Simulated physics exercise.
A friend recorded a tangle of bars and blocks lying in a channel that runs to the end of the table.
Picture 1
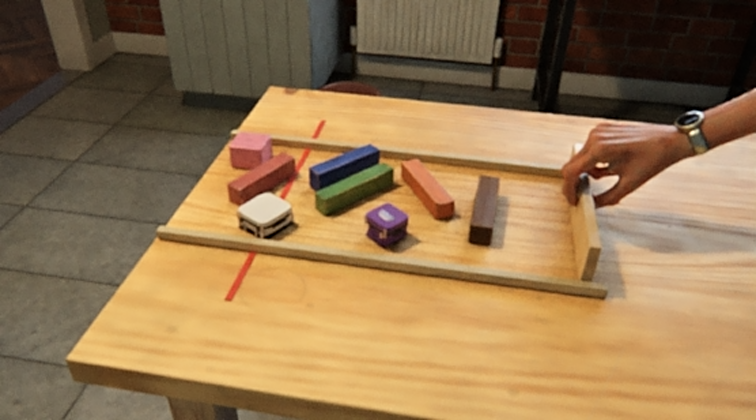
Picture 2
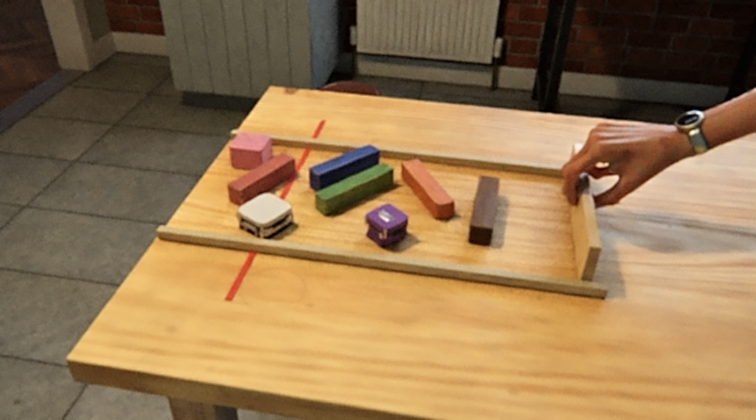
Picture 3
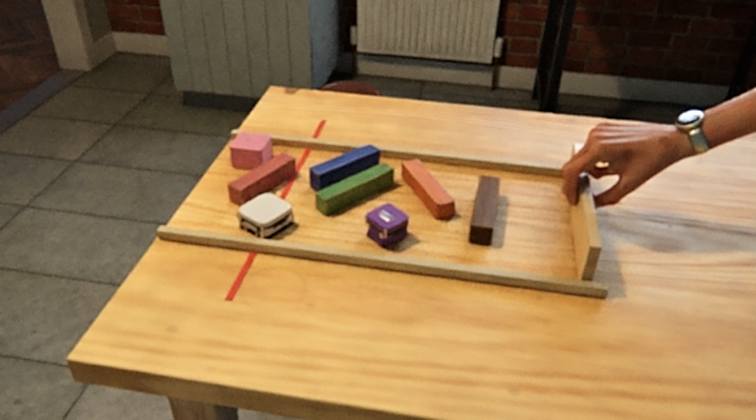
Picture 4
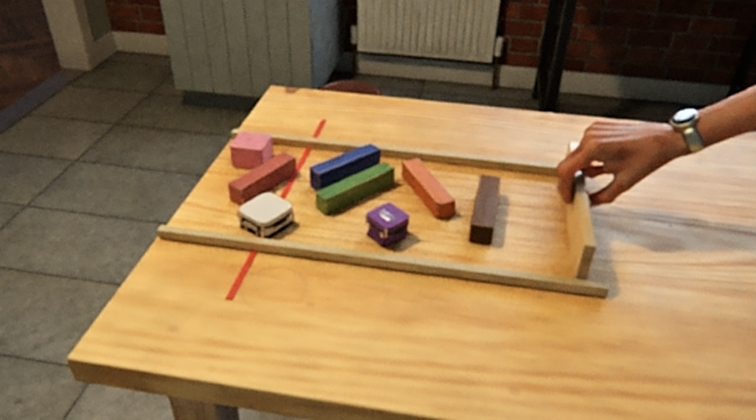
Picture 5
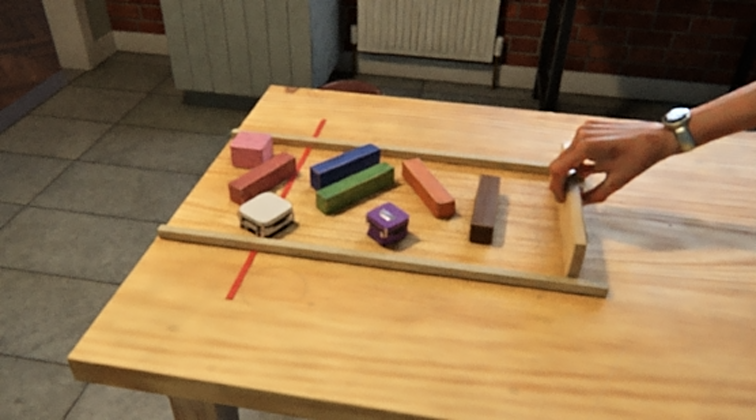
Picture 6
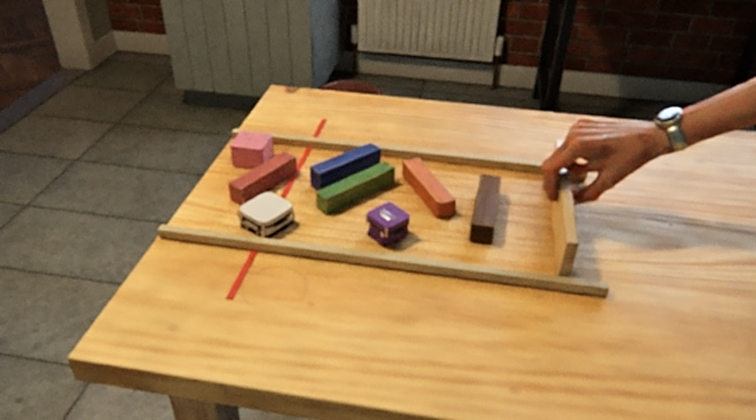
In this clip, coloured bars and small blocks lie still between two wooden rails on a table marked with red tape, while a hand at the right slides an upright board a short way left toward them.
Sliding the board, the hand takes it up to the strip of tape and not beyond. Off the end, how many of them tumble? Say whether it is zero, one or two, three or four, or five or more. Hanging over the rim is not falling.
The count of pieces that drop is one or two, then.
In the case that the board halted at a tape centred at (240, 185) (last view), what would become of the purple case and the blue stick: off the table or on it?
Well, the purple case is left in place and the blue stick topples off.
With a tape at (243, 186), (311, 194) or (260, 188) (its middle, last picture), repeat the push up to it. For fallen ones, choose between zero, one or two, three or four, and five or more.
In the order the places were given: Either three or four, none at all, three or four.
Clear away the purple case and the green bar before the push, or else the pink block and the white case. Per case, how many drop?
The counts: 0 and 0.
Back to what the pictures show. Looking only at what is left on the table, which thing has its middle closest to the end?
It's the red bar.
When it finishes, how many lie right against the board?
Total: 2.
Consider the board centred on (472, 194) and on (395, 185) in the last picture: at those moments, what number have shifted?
The count is 2 at the first point and 5 at the second.
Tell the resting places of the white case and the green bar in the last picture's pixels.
Final centres, first then second: (216, 217), (240, 178).
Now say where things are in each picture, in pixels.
Pink block (251, 151); red bar (263, 179); white case (266, 217); board (581, 208); tape (285, 192), in the first picture.
Red bar (263, 179); brown stick (485, 209), in the second picture.
White case (266, 217); orange bar (427, 188), in the third picture.
Pink block (252, 151); green bar (356, 187), in the fourth picture.
Red bar (264, 178); blue stick (346, 167), in the fifth picture.
Pink block (252, 150); red bar (264, 177); white case (267, 216); board (561, 204); tape (287, 191), in the sixth picture.
Soon after, none off yet; pink block at rest near (252, 150); red bar at rest near (264, 177); white case at rest near (267, 216).
Then, none off yet; pink block moved a little near (239, 147); red bar moved a little near (245, 175); white case moved a little near (250, 220).
At rest, the number that fall off is one or two; fallen, pink block.
